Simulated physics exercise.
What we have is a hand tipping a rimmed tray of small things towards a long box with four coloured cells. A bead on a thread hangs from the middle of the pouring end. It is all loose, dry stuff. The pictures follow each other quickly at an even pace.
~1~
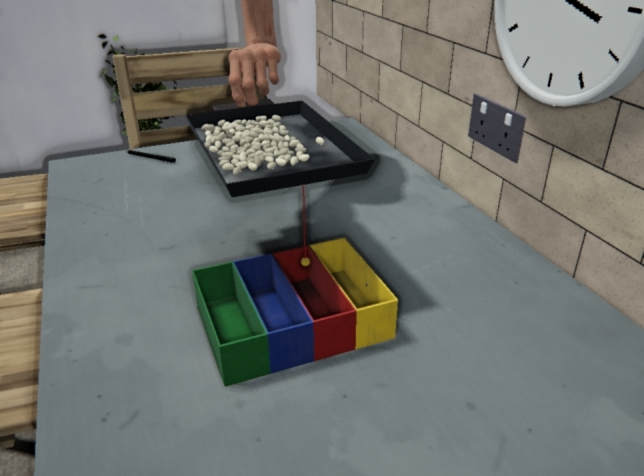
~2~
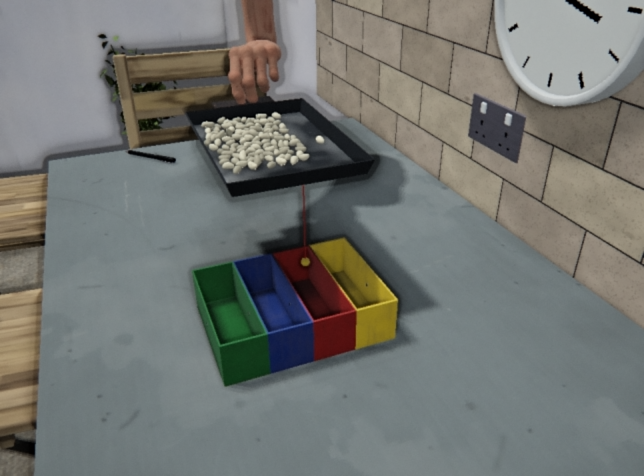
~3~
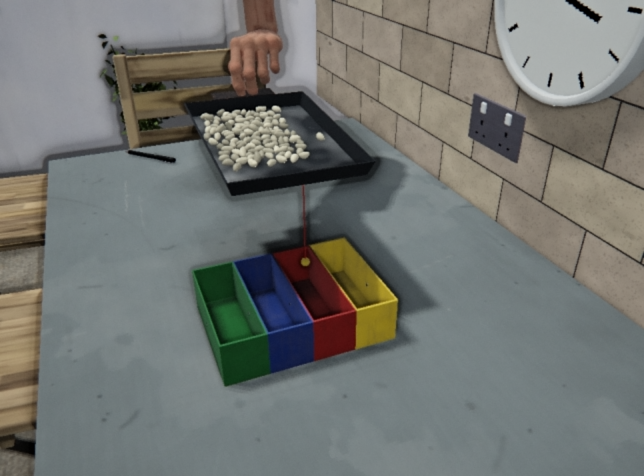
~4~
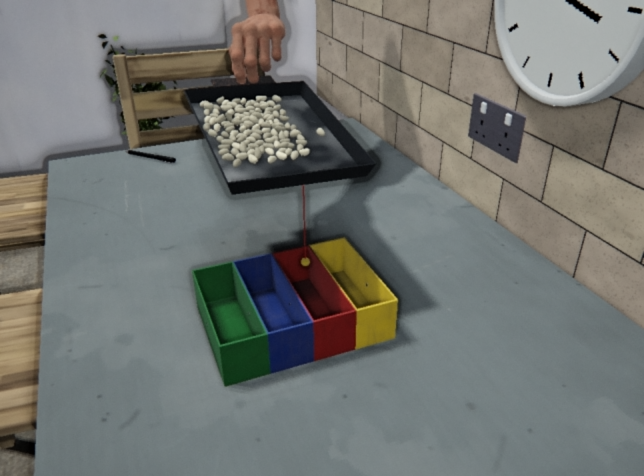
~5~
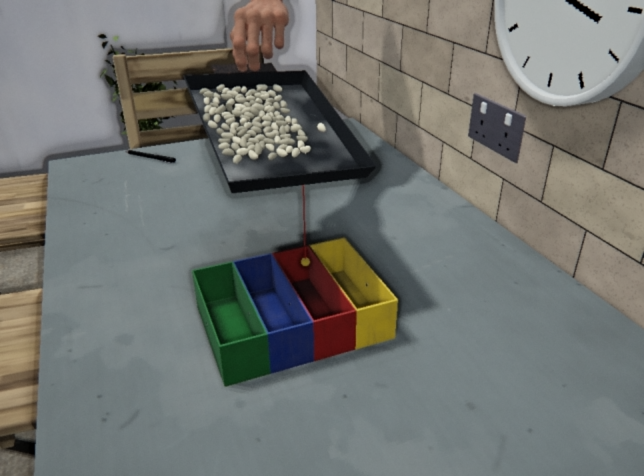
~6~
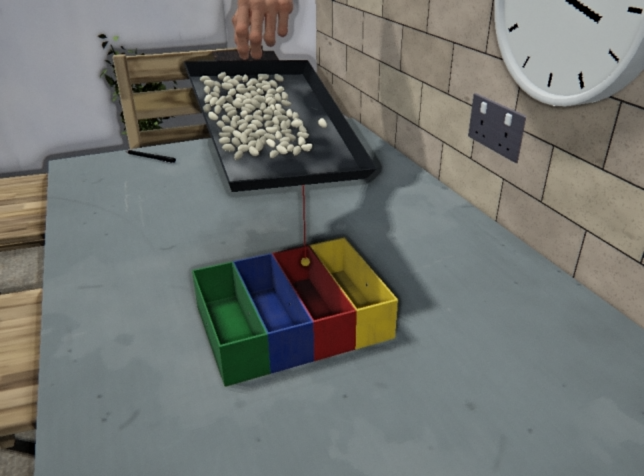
A hand raises the back of a tray of white beans above four coloured cells.
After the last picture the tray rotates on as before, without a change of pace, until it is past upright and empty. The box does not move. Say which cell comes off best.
It favours the yellow compartment.
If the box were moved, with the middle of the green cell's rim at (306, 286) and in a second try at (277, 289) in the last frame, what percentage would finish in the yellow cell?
In turn 0 and 20 in a hundred.
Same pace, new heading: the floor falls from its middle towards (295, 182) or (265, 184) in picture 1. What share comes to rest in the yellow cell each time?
Roughly 20 per cent, and 0 per cent.
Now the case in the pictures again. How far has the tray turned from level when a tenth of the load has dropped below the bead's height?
Around 70° of tilt.
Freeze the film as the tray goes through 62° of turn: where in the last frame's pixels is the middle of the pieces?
At about (333, 168).
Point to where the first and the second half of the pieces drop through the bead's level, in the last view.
Around (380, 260) and then (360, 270).
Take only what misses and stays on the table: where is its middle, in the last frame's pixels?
Around (426, 321).
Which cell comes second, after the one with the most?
Next in line is that red cell.
Soon, tray tipped steeply; most on the tray; a small part falling or outside the box.
A while on, tray tipped right over; about a third on the tray; about a quarter in the yellow cell; a small part in the red cell; about half falling or outside the box.
Towards the end, tray tipped past a quarter turn; about a third in the yellow cell; about a quarter in the red cell; a stray few in the blue cell; about a third falling or outside the box.
Finally, tray tipped past a quarter turn; about a third in the yellow cell; about a quarter in the red cell; a stray few in the blue cell; none in the green cell; about a third outside the box.
